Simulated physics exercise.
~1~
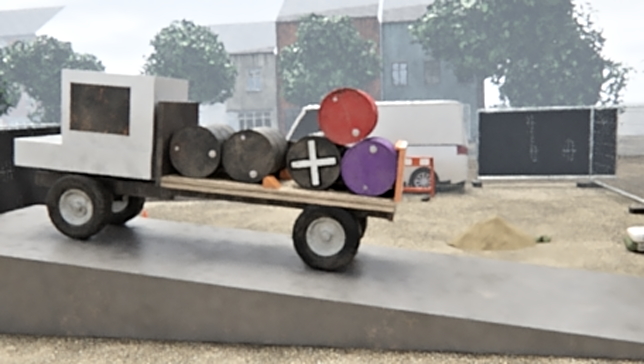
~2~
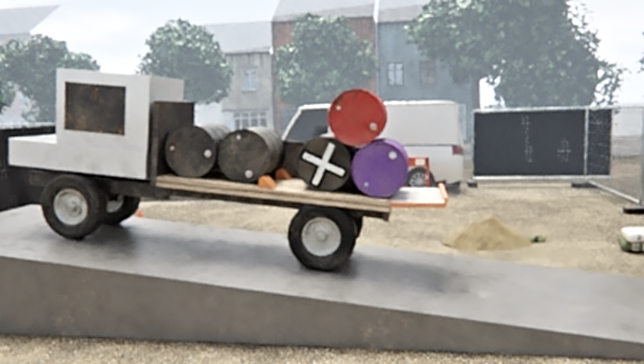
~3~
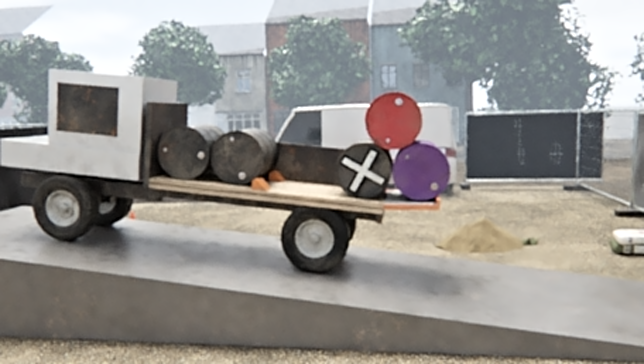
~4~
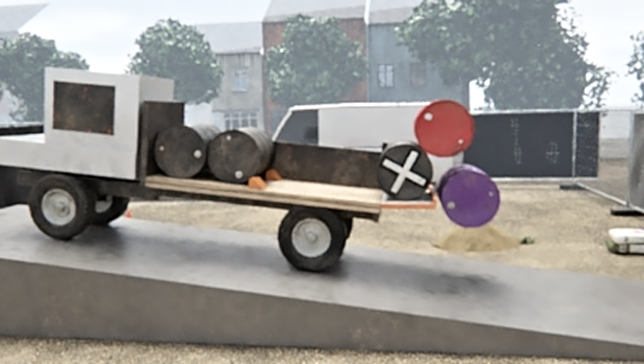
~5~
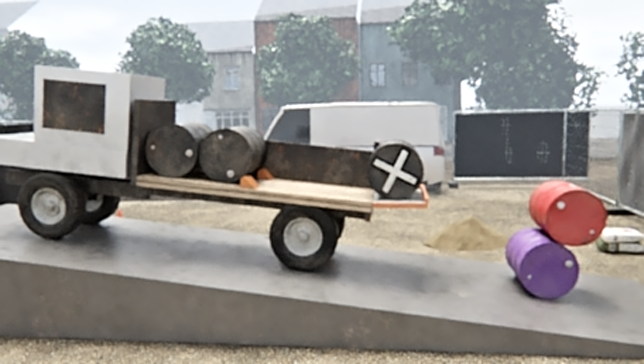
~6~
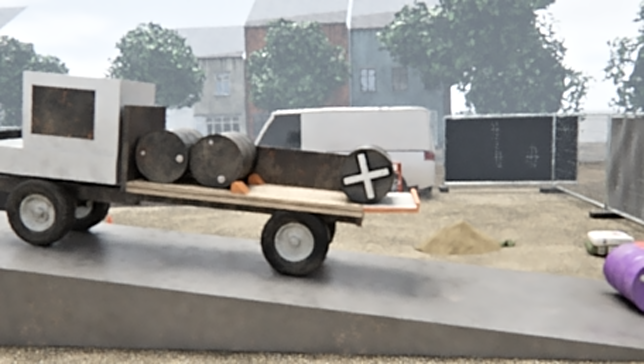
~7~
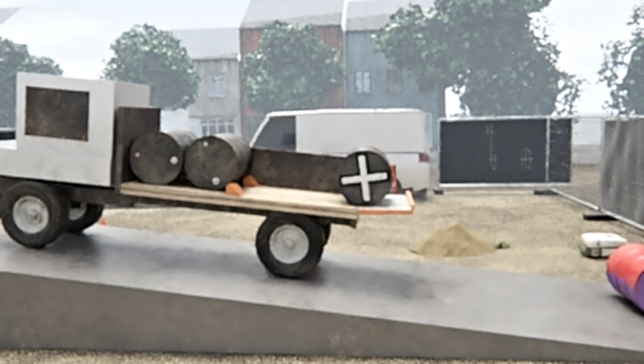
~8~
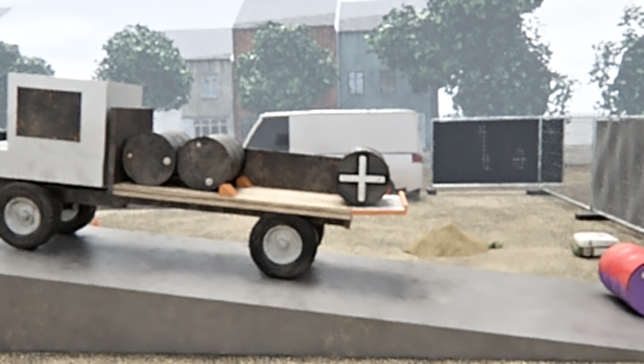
Drums sit on the open bed of a pick-up parked on a slope, its tail downhill to the right, with a red one resting on top of a purple one and a black one crossed in white. The tailgate swings down, and these three roll right towards it while two dark drums stay behind near the cab. The purple drum drops off the gate's edge, and the red one follows. Both tumble onto the ramp and roll down to the right. The crossed drum stops on the lowered gate and stays there, while the red and purple drums end at the far right.
